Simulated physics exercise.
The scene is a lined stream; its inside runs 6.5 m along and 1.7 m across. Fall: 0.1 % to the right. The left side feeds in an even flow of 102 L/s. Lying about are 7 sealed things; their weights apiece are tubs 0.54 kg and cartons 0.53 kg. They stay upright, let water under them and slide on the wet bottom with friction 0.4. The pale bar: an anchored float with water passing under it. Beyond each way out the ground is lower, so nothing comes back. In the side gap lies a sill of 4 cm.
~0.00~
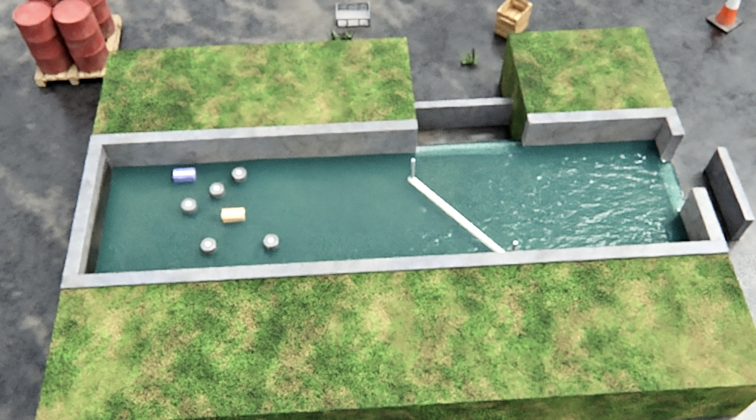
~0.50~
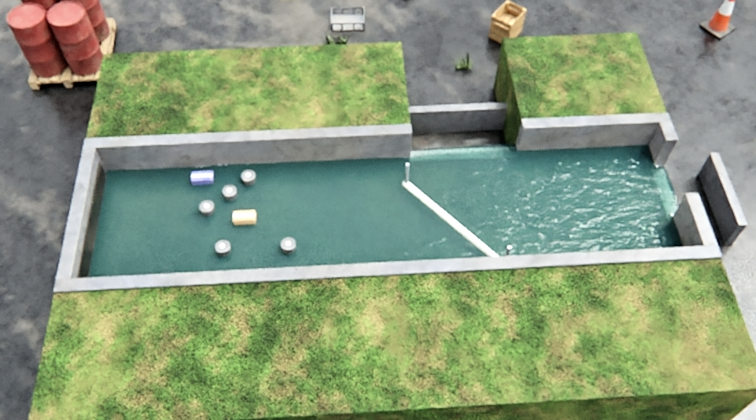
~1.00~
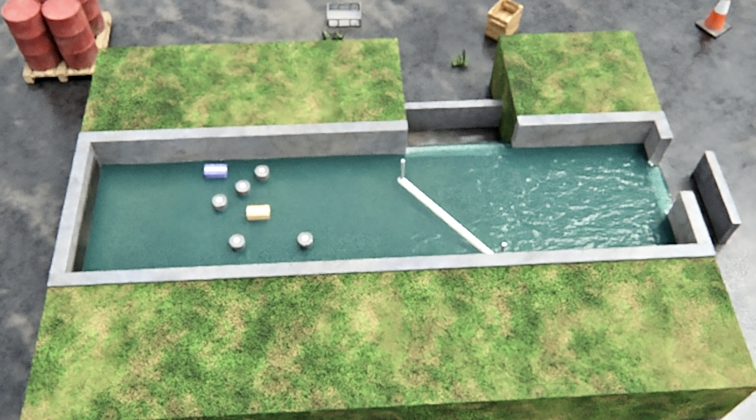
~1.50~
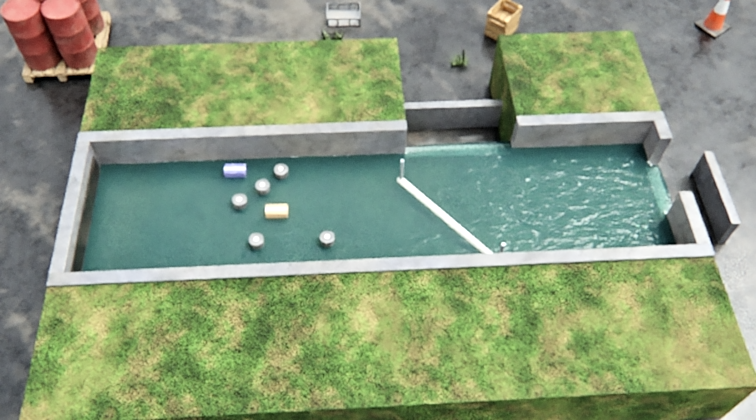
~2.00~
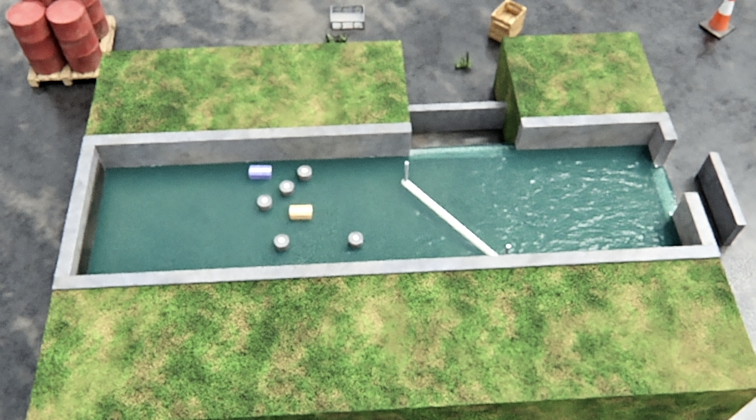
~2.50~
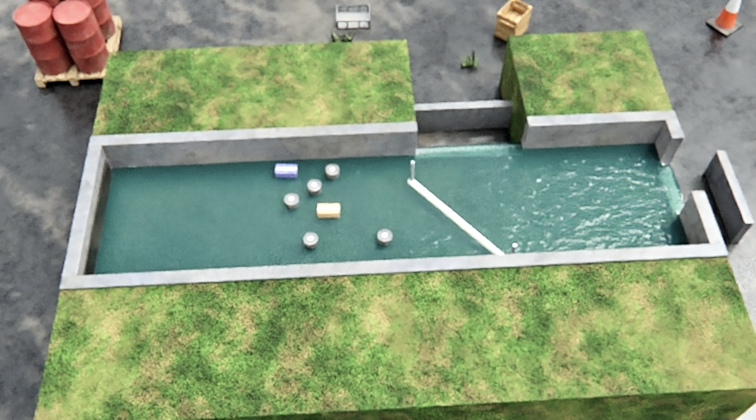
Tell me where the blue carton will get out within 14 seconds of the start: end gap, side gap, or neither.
Exit for the blue carton: The side one.
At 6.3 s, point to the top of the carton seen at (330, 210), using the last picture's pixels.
It should be close to pixel (439, 217).
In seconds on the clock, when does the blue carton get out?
6.0 s or so.
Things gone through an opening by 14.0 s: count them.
Total: 2.
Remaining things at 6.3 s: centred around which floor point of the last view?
I'd put it close to (444, 228) in the last view.
After 3.5 s the blue carton is near (330, 167), 1.7 m from its start, afloat; 0 of 7 are out; 7 afloat.
After 6.3 s the blue carton has gone out by the side gap; 2 of 7 are out; 5 afloat.
After 10.0 s the blue carton has gone out by the side gap; 2 of 7 are out; 5 afloat.
After 14.0 s the blue carton has gone out by the side gap; 2 of 7 are out; 5 afloat.
